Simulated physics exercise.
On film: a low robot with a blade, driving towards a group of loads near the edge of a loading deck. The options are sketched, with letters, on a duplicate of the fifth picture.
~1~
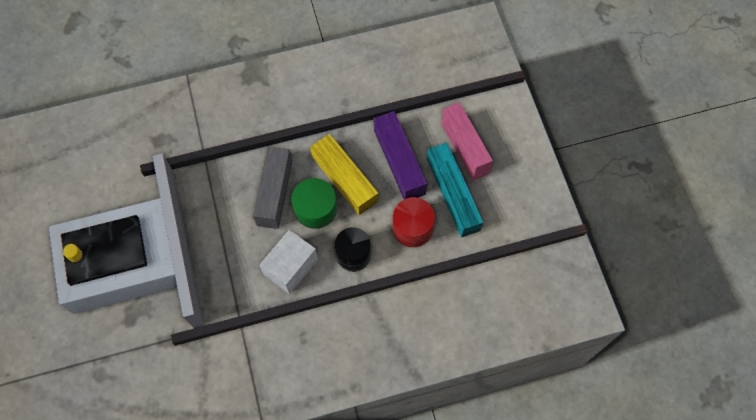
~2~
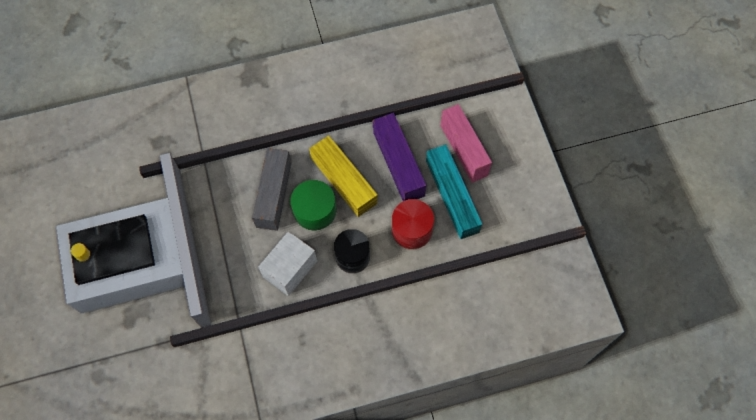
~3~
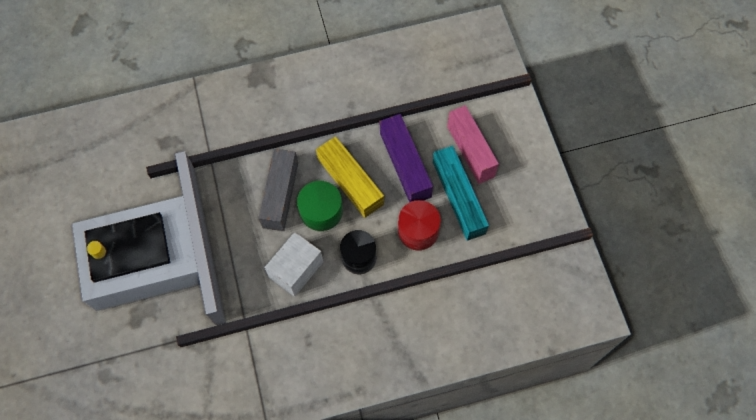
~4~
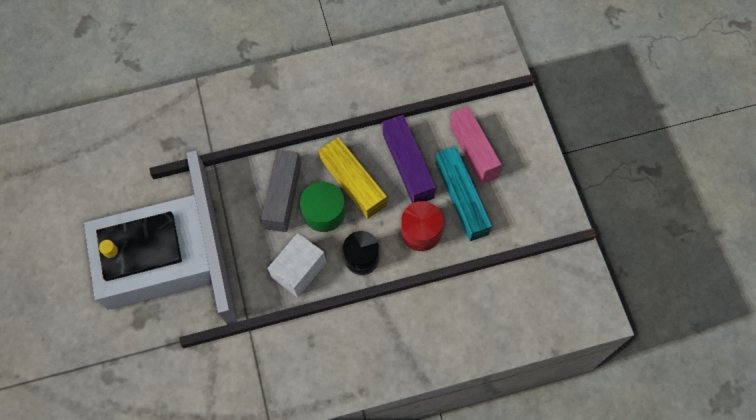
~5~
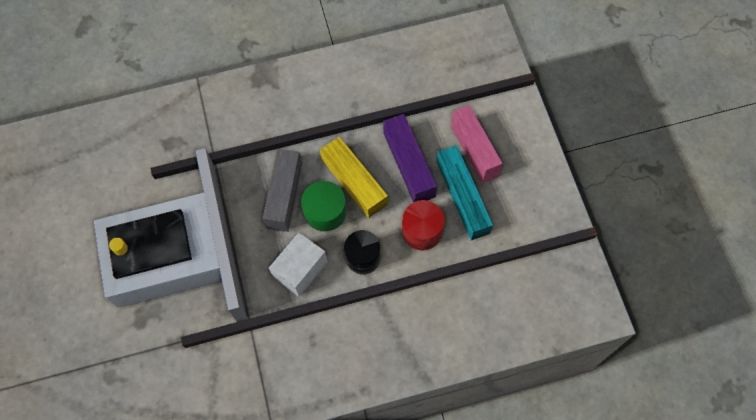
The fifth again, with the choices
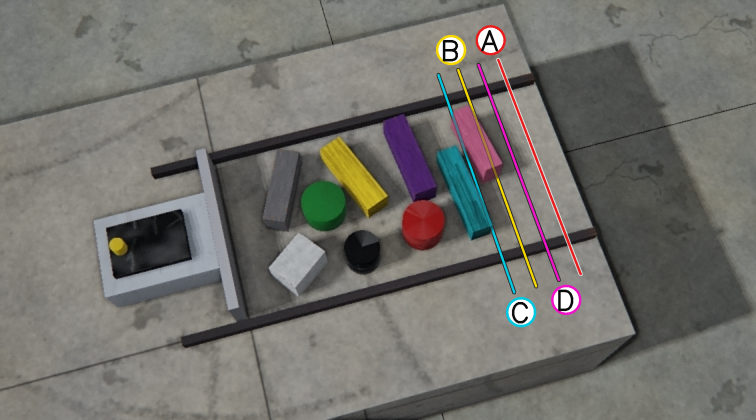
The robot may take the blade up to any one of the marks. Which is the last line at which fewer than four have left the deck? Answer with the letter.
No farther than B.
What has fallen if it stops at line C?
The pink bar.
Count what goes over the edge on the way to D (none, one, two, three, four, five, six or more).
In all, five.
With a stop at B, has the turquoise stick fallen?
Yes.
On the copy, A at (537, 161); B at (495, 172); C at (474, 177); D at (516, 166).
On B. First, robot (258, 215); black canister (390, 248); purple bar (415, 158).
Then, robot (360, 189); pink bar (546, 125); purple bar (510, 124).
Finally, robot (437, 169); pink bar over the edge; turquoise stick over the edge; three fallen.
By contrast, A drops six; C is within the limit but short; D drops five.
